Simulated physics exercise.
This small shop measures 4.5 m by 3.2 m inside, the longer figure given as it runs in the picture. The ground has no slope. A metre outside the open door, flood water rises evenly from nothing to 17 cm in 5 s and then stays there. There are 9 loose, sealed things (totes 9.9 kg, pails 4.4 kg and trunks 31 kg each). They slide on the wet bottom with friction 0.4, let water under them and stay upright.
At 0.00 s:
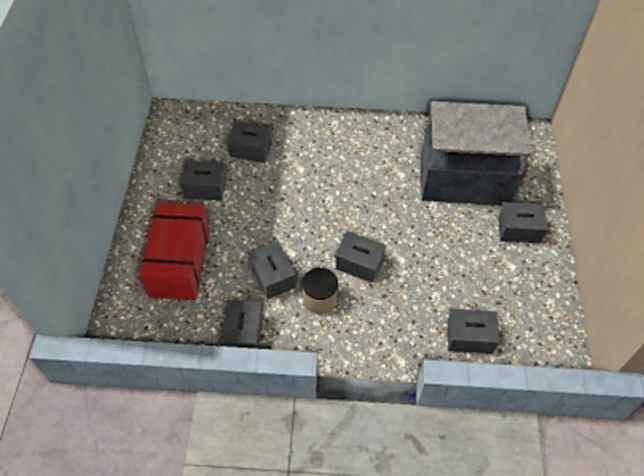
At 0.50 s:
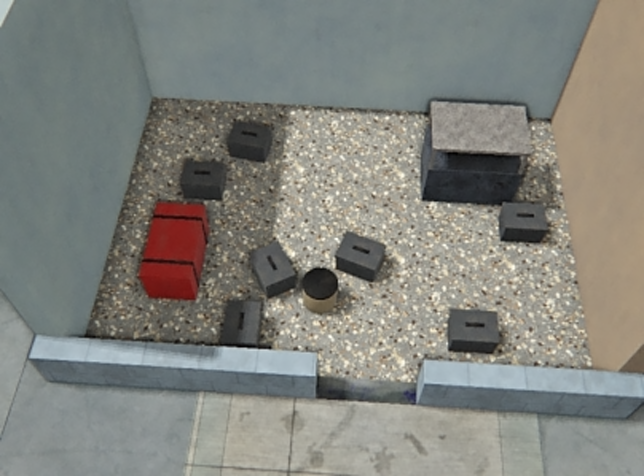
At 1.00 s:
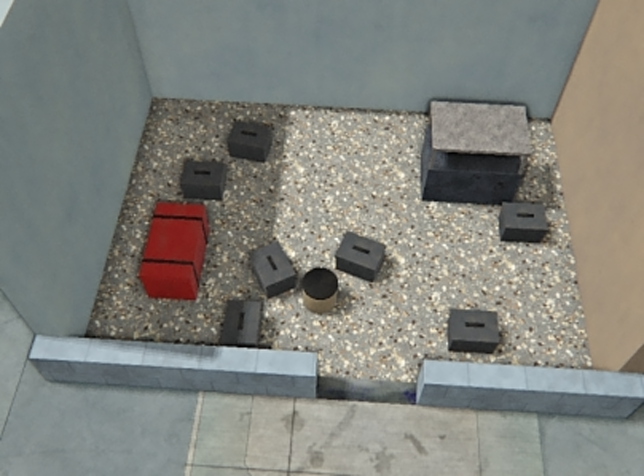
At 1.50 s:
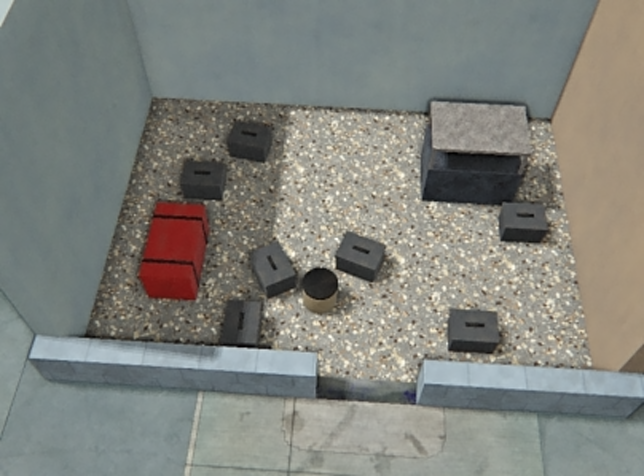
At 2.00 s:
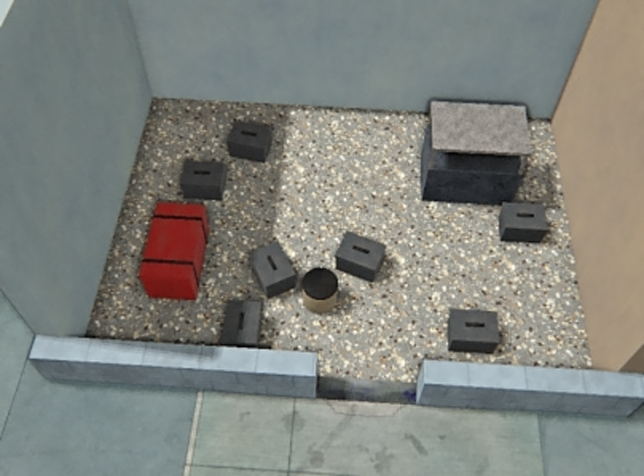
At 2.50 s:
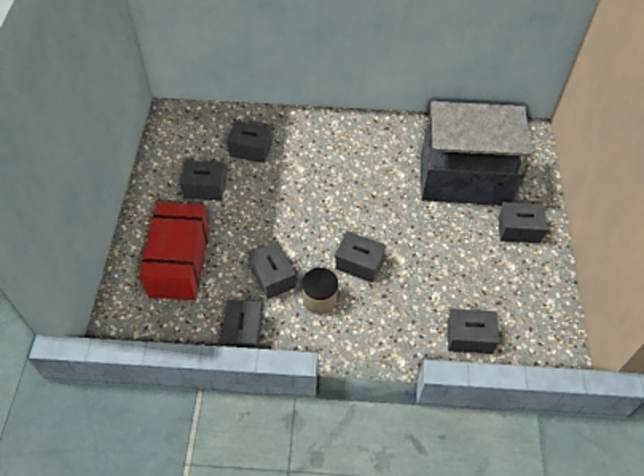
In a small gravel-floored shop, a red trunk and dark boxes sit still while the pavement outside darkens.
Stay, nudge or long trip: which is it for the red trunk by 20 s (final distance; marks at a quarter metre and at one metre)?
The red trunk slides a little.
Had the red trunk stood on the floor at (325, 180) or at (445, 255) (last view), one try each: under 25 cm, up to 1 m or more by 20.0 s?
In that order: It ends far away; it is nudged along.
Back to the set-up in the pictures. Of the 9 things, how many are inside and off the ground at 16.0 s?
I count 4.
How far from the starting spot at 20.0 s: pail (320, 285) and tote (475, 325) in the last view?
In turn: 120 cm, 40 cm.
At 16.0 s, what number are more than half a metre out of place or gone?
By then 4.
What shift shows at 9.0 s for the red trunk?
Roughly 0 cm by then.
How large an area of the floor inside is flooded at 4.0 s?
About 2.0 m2.
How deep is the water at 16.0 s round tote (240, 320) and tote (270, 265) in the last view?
Roughly 7 and 7 cm.
After 4.0 s the red trunk is near (173, 239), 0.0 m from its start, aground; 0 afloat.
After 9.0 s the red trunk is near (173, 239), 0.0 m from its start, aground; 0 afloat.
After 16.0 s the red trunk is near (173, 239), 0.0 m from its start, aground; 4 afloat.
After 20.0 s the red trunk is near (193, 286), 0.5 m from its start, afloat; 9 afloat.
